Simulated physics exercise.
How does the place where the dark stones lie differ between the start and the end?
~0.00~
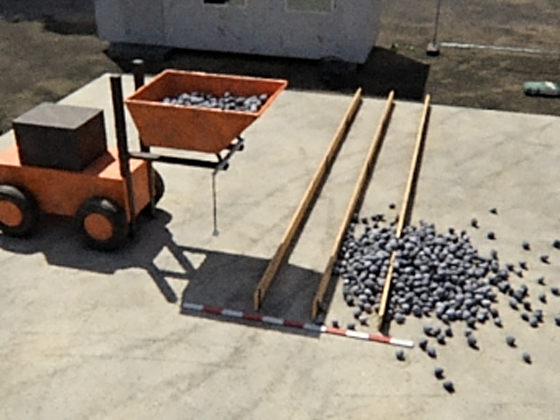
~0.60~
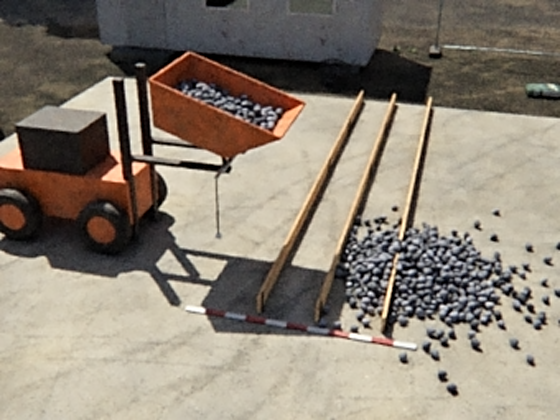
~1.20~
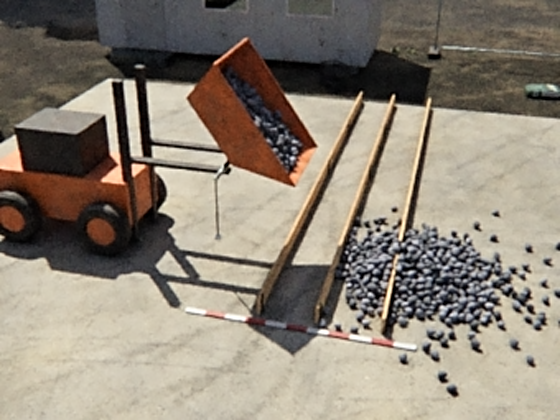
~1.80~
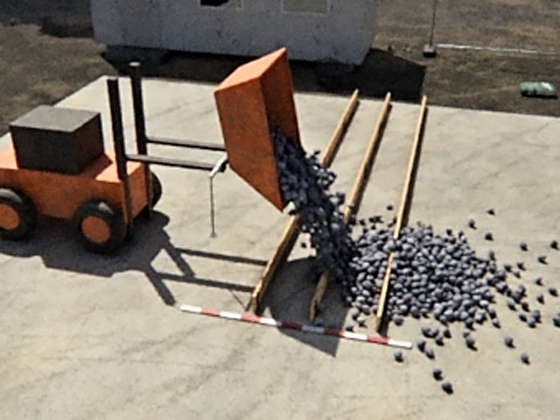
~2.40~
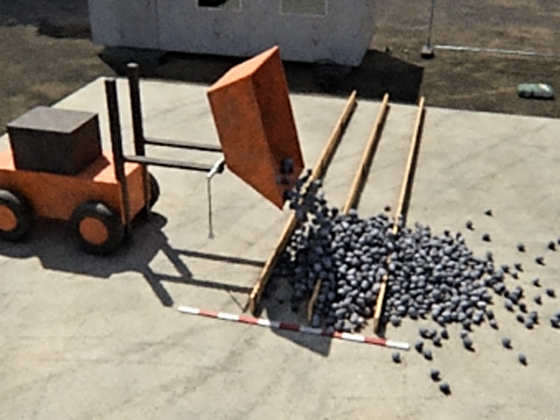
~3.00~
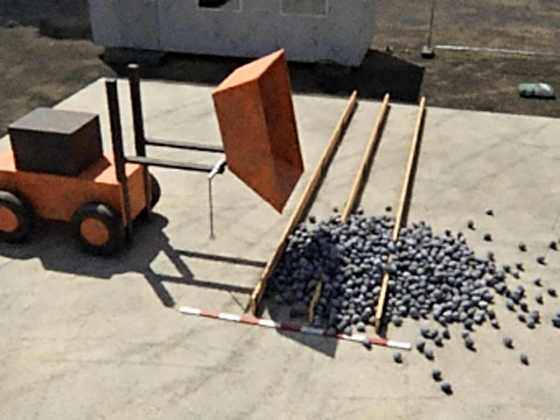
At the start some of the stones are up in the orange skip and the rest lie in a heap around the right-hand boards. At the end the skip's load has joined them on the ground, in a larger heap that also fills the space by the left-hand board.
